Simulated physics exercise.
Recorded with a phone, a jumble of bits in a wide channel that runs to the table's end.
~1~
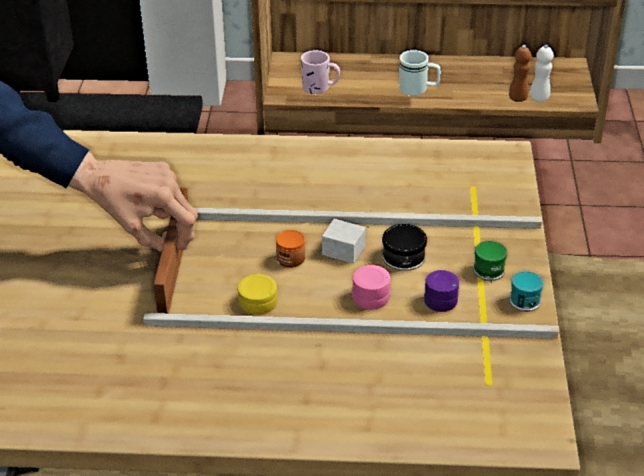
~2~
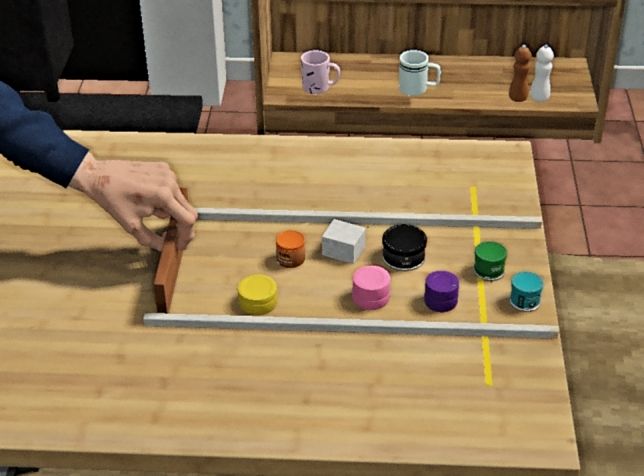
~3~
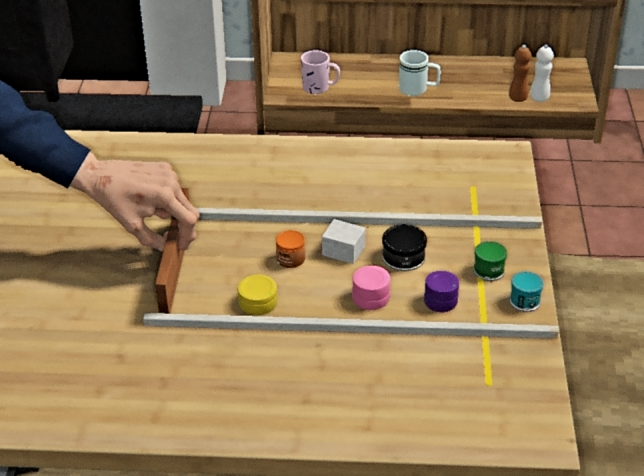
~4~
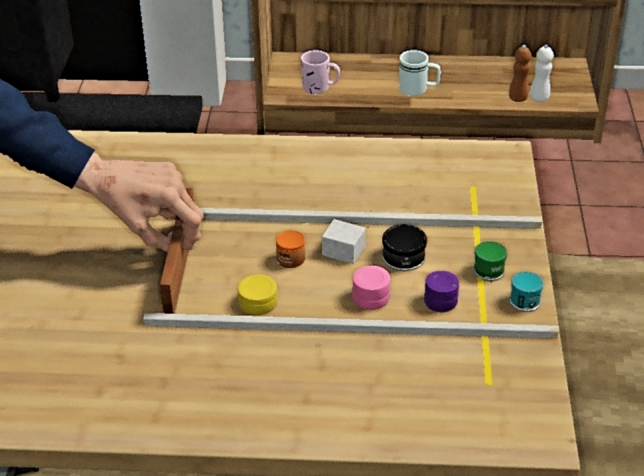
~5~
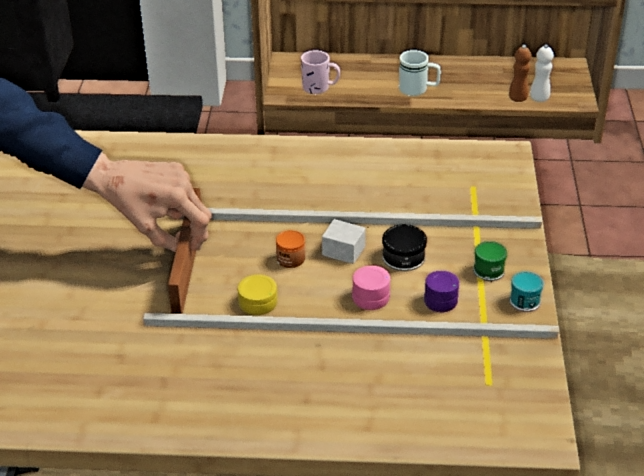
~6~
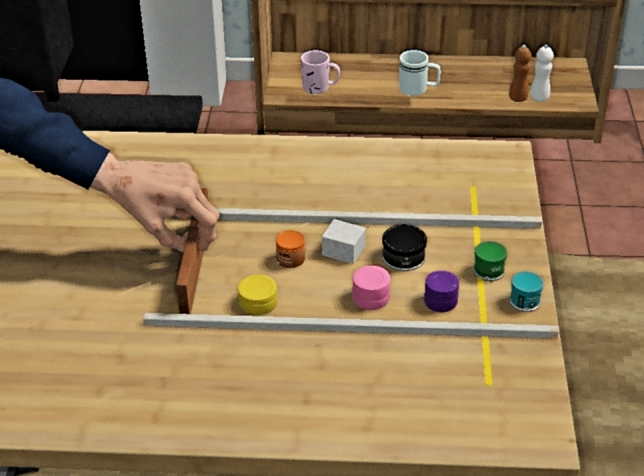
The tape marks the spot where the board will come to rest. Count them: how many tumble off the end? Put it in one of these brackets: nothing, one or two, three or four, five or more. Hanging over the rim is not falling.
Bracket: One or two.
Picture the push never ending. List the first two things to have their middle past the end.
The turquoise pot, then the black pot.
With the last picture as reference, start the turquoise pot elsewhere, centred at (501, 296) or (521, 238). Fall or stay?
The turquoise pot drops off; drops off.
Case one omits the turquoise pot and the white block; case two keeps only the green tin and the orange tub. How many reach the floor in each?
First try 0, second try 1.
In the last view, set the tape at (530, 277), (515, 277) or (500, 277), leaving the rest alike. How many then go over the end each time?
In order, 4, 4 and 2.
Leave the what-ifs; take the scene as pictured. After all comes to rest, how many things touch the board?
Count: 4.
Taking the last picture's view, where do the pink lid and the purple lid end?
You'll see the pink lid at (500, 279), with the purple lid at (531, 293).
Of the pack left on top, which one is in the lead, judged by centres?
It is the black pot.
A little later, none off yet; turquoise pot at rest near (526, 292); green tin at rest near (490, 261); purple lid at rest near (442, 291).
When it is over, the number that fall off is one or two; down, turquoise pot.
